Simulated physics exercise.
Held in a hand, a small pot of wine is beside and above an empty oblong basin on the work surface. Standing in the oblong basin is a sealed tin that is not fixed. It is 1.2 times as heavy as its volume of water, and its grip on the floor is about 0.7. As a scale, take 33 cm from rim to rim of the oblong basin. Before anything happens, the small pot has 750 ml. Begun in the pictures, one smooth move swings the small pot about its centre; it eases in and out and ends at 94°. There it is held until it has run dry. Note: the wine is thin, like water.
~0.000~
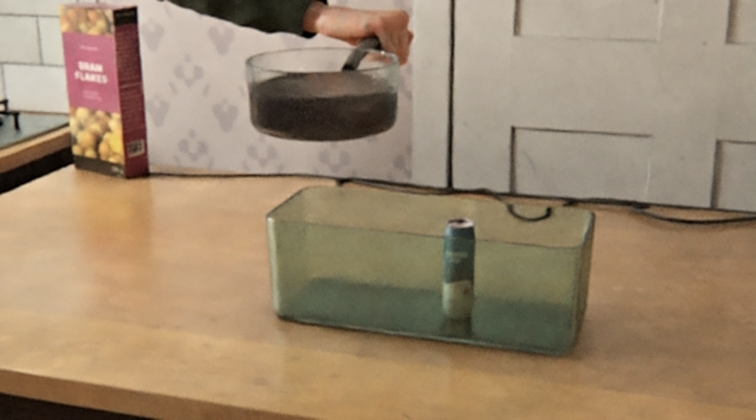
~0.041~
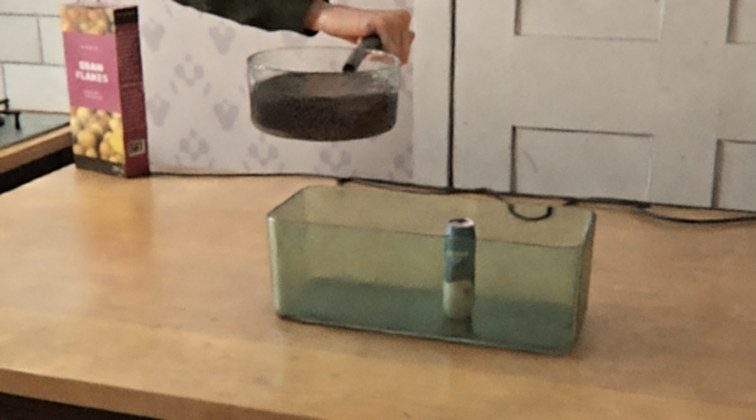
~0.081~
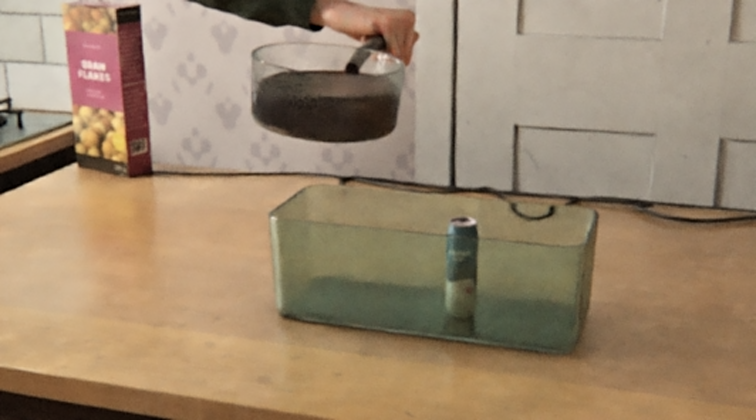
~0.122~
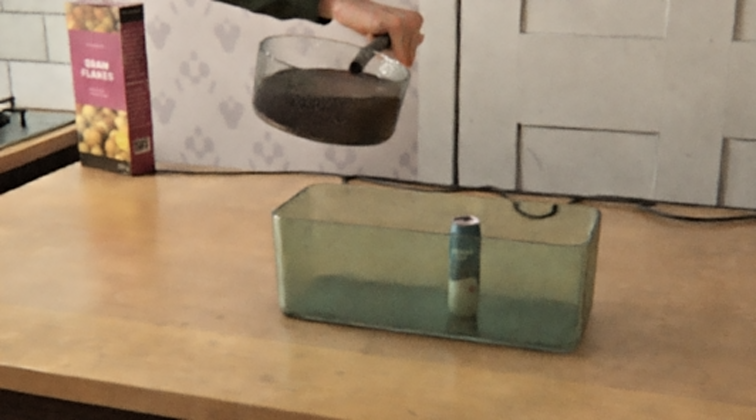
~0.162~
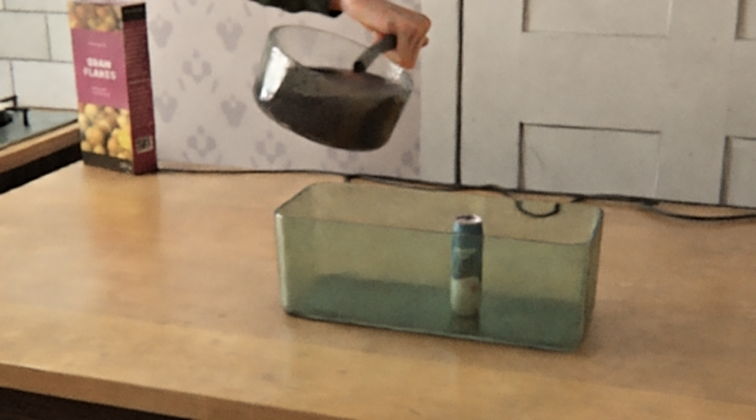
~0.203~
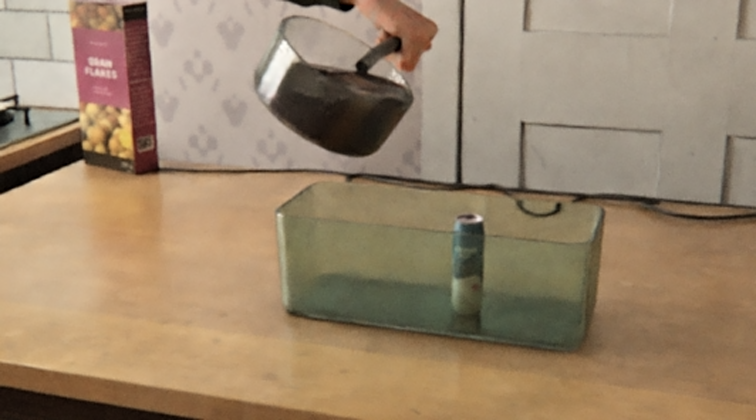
To begin with, a hand holds a small clear pot of dark liquid level above a greenish, see-through oblong basin with a tin standing in it, on a wooden work surface. The hand then tilts the pot smoothly clockwise, slightly at first and then more steeply, its right side dropping while its left side rises.
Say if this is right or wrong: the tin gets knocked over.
Right, it gets knocked over.
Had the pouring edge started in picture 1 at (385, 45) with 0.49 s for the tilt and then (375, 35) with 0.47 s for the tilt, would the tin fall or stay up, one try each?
First it tips over; then it tips over.
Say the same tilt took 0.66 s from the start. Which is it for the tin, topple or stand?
The tin stays on its base.
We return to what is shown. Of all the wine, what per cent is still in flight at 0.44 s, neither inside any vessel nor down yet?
Some 44 per cent, I reckon.
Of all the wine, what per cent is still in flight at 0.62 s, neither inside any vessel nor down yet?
Roughly 5 per cent.
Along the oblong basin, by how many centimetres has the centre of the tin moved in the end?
In the end the tin's centre has shifted about 5.5 centimetres.
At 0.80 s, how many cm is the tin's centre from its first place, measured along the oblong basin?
Estimate: Around 0 cm.
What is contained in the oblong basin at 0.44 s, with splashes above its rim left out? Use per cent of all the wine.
Roughly 28 percent.
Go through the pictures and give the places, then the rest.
It leans 0°; its right rim is at (395, 65); the wine meets the walls at (260, 81) and (393, 88); the oblong basin's rim runs from (286, 203) to (588, 231); the tin's top is at (460, 227), in the first picture.
It leans 2°; its right rim is at (396, 67); the wine meets the walls at (261, 80) and (394, 88), in the second picture.
It leans 6°; its right rim is at (400, 72); the wine meets the walls at (263, 77) and (397, 89), in the third picture.
It leans 13°; its right rim is at (405, 81); the wine meets the walls at (266, 74) and (402, 91), in the fourth picture.
It leans 22°; its right rim is at (408, 93); the wine meets the walls at (266, 70) and (406, 92), in the fifth picture.
It leans 33°; its right rim is at (408, 107); the wine meets the walls at (267, 64) and (410, 95), in the sixth picture.
After 0.44 s the tilt is 91° and 28 per cent is still to pour; the tin stands where it began.
After 0.62 s the tilt is 94° and 10 per cent is still to pour; the tin leans 5°.
After 0.80 s the tilt is 94° and 3 per cent is still to pour; the tin leans 10°.
After 1.00 s the tilt is 94° and 1 per cent is still to pour; the tin leans 50°.
In the end the tin lies on its side.
